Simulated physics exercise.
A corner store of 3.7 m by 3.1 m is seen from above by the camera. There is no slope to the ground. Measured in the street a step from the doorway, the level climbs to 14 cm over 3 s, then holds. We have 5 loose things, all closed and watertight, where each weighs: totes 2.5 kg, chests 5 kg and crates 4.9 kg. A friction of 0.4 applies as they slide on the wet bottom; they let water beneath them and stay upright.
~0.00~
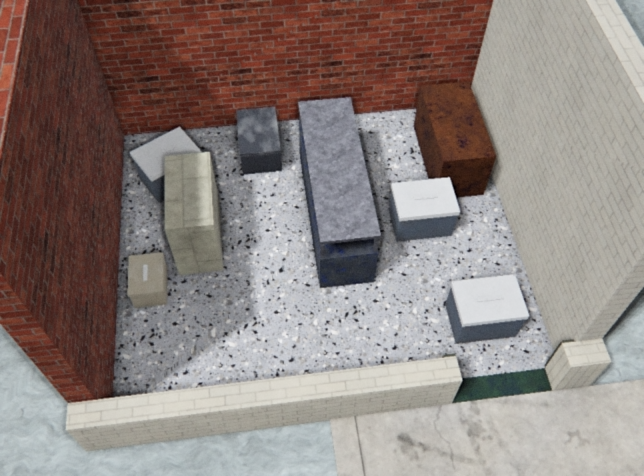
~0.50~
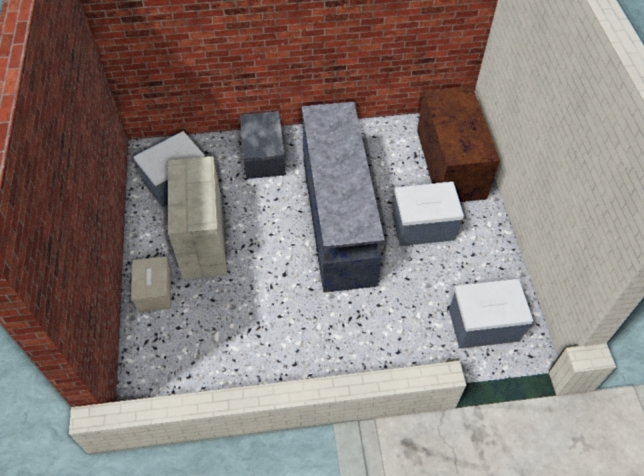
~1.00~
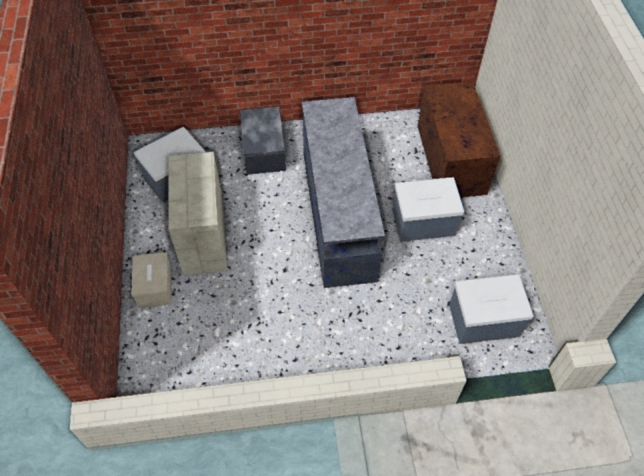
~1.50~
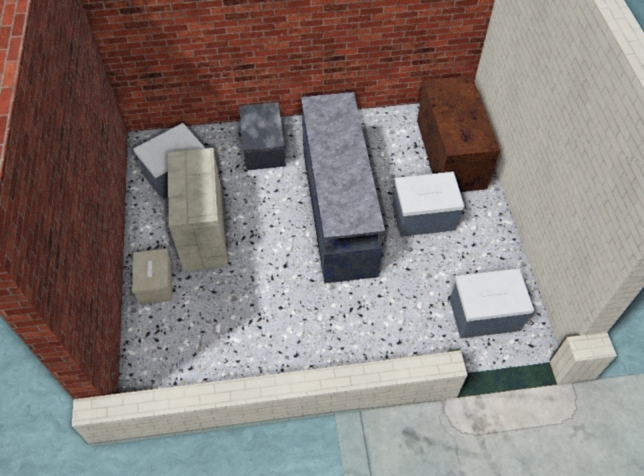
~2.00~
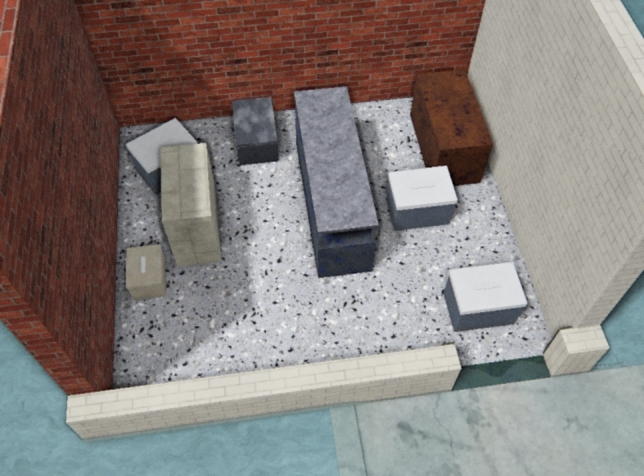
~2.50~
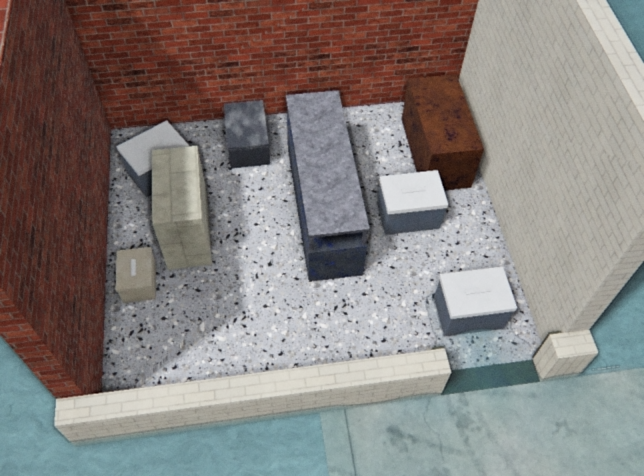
A long grey block stood among boxes and chests in a roofless, speckled-floored room while water crept over the paving outside and just into the doorway; none of the things inside moved.
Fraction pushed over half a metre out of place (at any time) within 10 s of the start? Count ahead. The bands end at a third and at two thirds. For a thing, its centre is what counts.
The share is a third up to two thirds.
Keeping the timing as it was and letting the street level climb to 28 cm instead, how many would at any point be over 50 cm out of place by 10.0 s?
5.
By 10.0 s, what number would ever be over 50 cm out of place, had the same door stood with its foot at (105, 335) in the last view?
Count: 3.
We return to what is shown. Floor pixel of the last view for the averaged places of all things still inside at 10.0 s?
Near (249, 202).
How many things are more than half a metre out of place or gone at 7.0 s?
I make it 2 by then.
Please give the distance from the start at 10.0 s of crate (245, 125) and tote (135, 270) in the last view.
The first is 50 cm from its start, the second 0 cm.
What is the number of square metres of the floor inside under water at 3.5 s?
Wet: Near 2.0 m2.
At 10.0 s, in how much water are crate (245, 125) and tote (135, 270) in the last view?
First about 3 cm, second about 2 cm.
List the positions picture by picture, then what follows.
In the first picture, a tote at (146, 273) rests on the ground; a chest at (165, 152), on the bottom; 0.0 m2 under water; 0 of 5 have shifted.
In the second picture, a tote at (149, 277) rests on the ground; a chest at (169, 156), on the bottom; 0.0 m2 under water; 0 of 5 have shifted.
In the third picture, a tote at (150, 273), on the bottom; a chest at (169, 152) rests on the ground; 0.0 m2 under water; 0 of 5 have shifted.
In the fourth picture, a tote at (150, 270), on the bottom; a chest at (169, 148), on the bottom; 0.0 m2 under water; 0 of 5 have shifted.
In the fifth picture, a tote at (144, 265) rests on the ground; a chest at (162, 143), on the bottom; 0.0 m2 under water; 0 of 5 have shifted.
In the sixth picture, a tote at (134, 268), on the bottom; a chest at (153, 146), on the bottom; water covers 0.3 m2; 0 of 5 have shifted.
After 3.5 s 1 of 5 are over 50 cm from their spots; 0 afloat.
After 4.5 s 1 of 5 are over 50 cm from their spots; 1 afloat.
After 7.0 s 2 of 5 are over 50 cm from their spots; 2 afloat.
After 10.0 s 3 of 5 are over 50 cm from their spots, and 3 have been at some point; 5 afloat.
